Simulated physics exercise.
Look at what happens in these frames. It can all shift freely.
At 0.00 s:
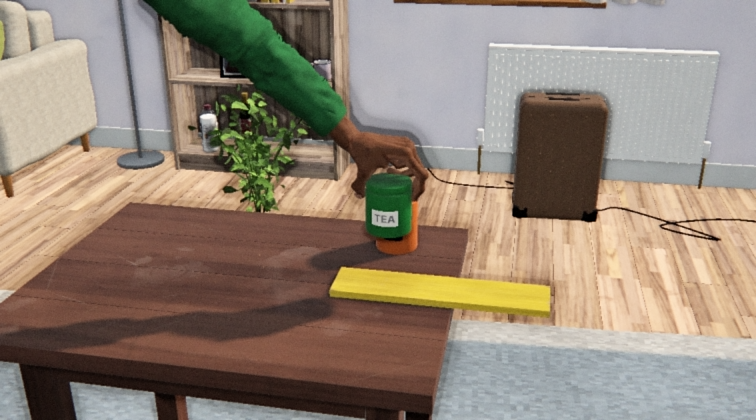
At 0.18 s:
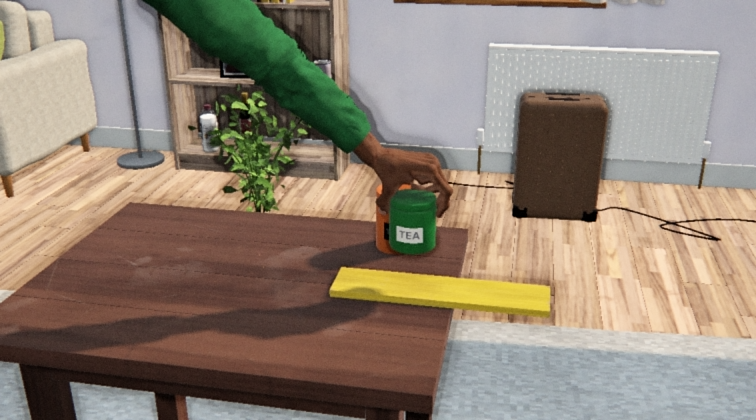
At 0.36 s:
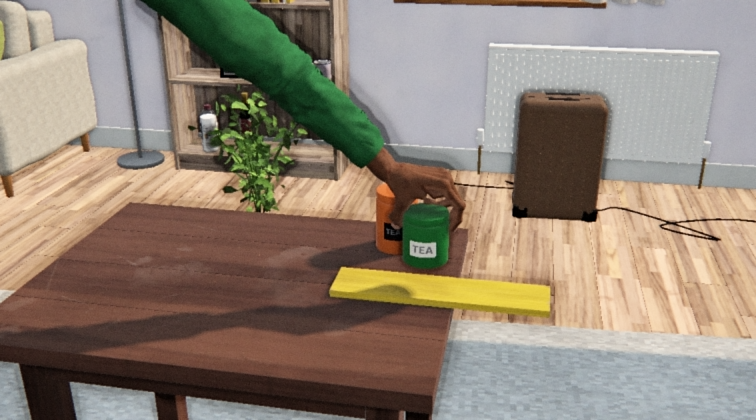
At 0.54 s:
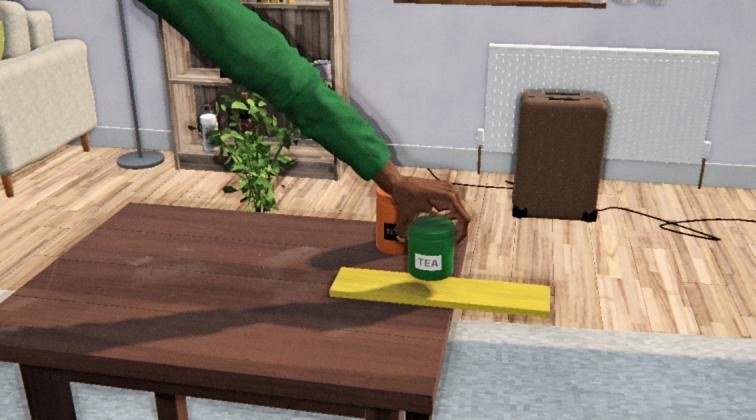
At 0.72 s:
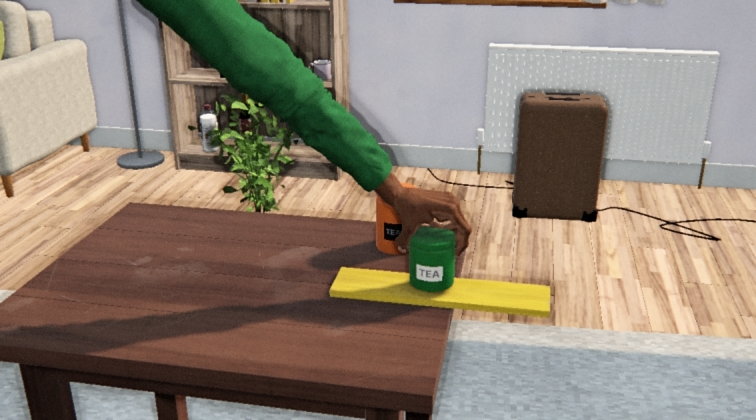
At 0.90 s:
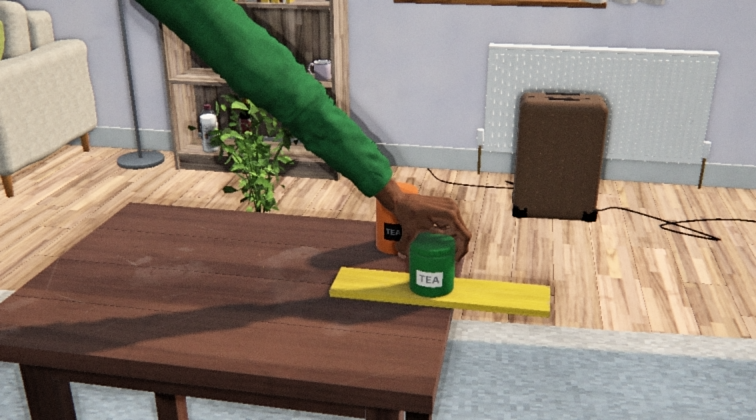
A hand lowers a green tea jar past an orange one onto a yellow plank.
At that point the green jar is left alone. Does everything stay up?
Yes.
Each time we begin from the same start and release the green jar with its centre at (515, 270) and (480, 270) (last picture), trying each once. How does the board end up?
Topples, then topples.
Around 1.20 s, nothing moves.
Around 1.60 s, green jar resting near (432, 264).
Finally (2.0 s), all 3 still in place. Final places as the last picture's camera would see them, green jar near (432, 264). The board keeps its balance.
